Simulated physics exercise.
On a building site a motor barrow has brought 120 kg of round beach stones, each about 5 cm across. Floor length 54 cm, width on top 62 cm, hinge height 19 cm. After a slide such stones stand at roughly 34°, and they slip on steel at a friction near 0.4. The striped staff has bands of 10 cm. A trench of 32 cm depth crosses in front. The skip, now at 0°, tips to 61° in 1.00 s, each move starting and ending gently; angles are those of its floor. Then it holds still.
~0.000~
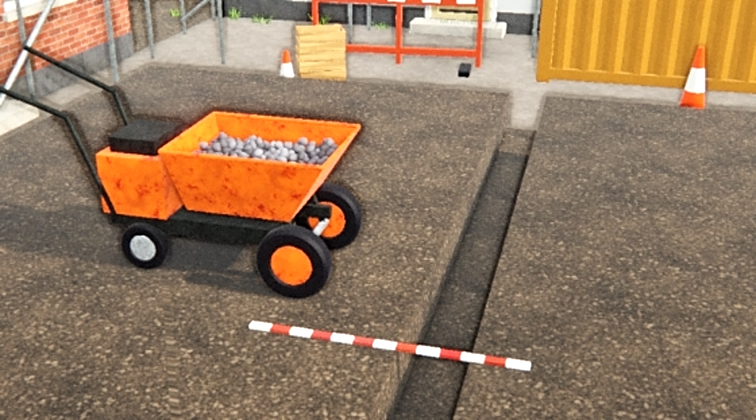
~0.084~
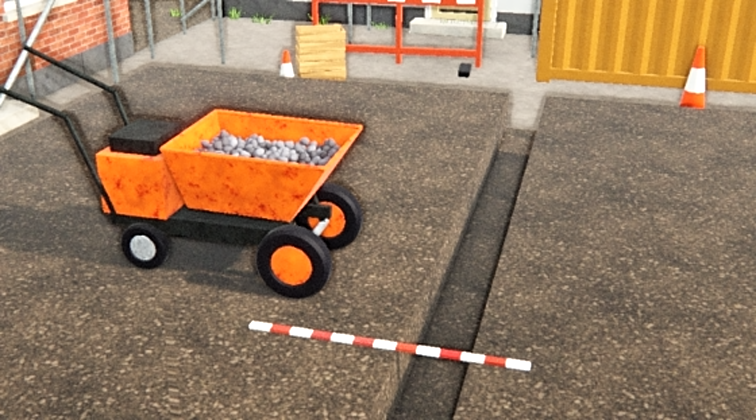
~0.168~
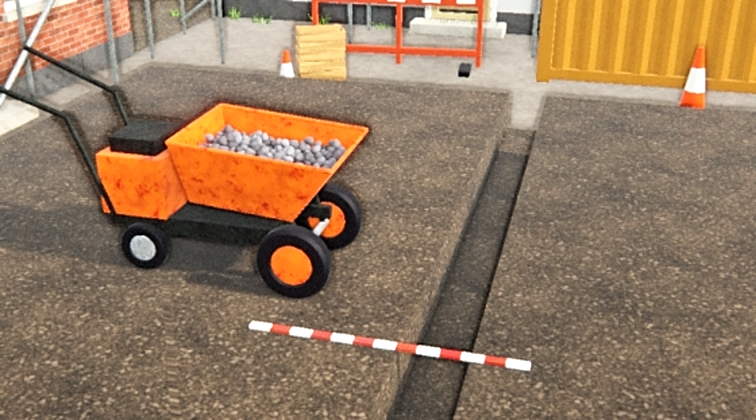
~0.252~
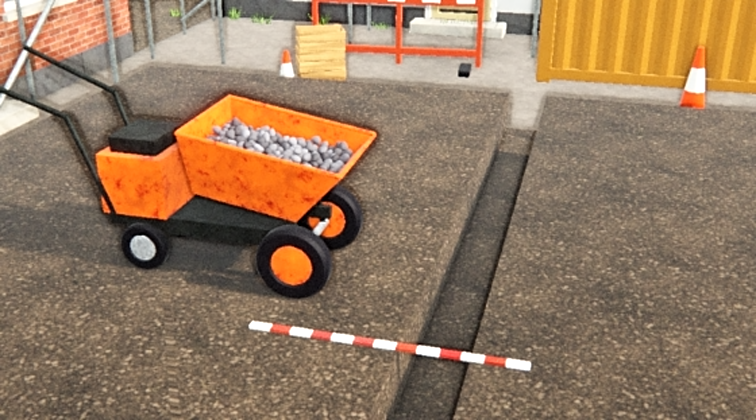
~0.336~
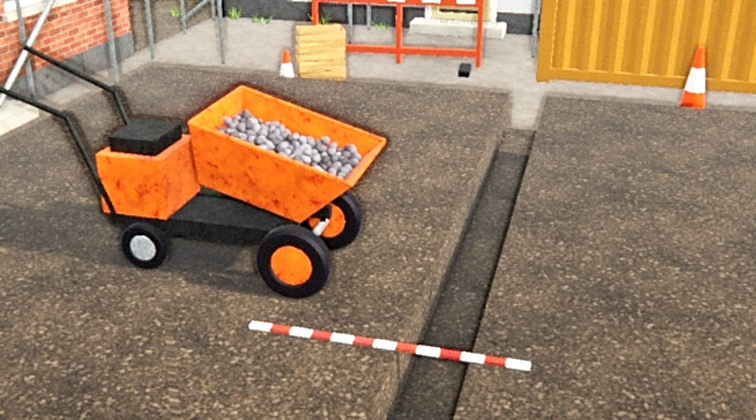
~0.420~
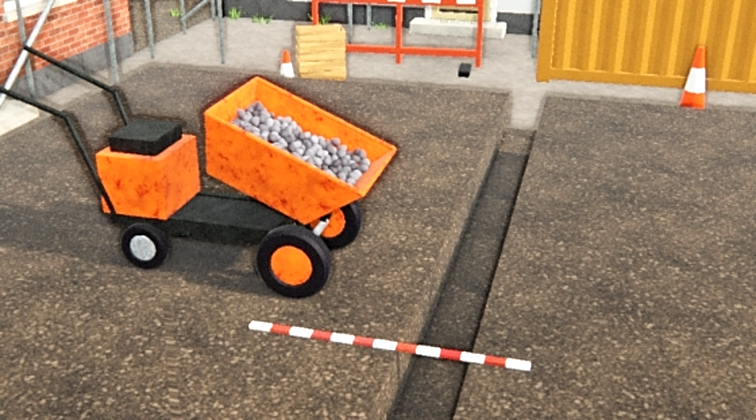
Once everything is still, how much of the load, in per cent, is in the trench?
Close to 66 in a hundred.
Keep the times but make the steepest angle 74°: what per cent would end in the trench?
Then about 95 per cent.
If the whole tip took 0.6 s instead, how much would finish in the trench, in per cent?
In that case some 60 per cent.
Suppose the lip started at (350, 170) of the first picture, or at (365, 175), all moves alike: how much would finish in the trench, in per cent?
Near 50 per cent from the first place, 40 from the second.
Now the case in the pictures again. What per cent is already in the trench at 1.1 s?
About 10 per cent by then.
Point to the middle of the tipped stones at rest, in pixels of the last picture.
Around (456, 333).
After 0.8 s the floor is at 51°; 100 % in the skip; the foremost stones are at (391, 214).
After 1.1 s the floor is at 61°; 88 % in the skip, 1 % short of the trench, 11 % in the trench; the foremost stones are at (458, 277).
After 1.5 s the floor is at 61°; 57 % in the skip, 1 % short of the trench, 39 % in the trench, 4 % past the trench; the foremost stones are at (540, 301).
After 3.4 s the floor is at 61°; 30 % in the skip, 1 % short of the trench, 66 % in the trench, 4 % past the trench; the foremost stones are at (626, 320).
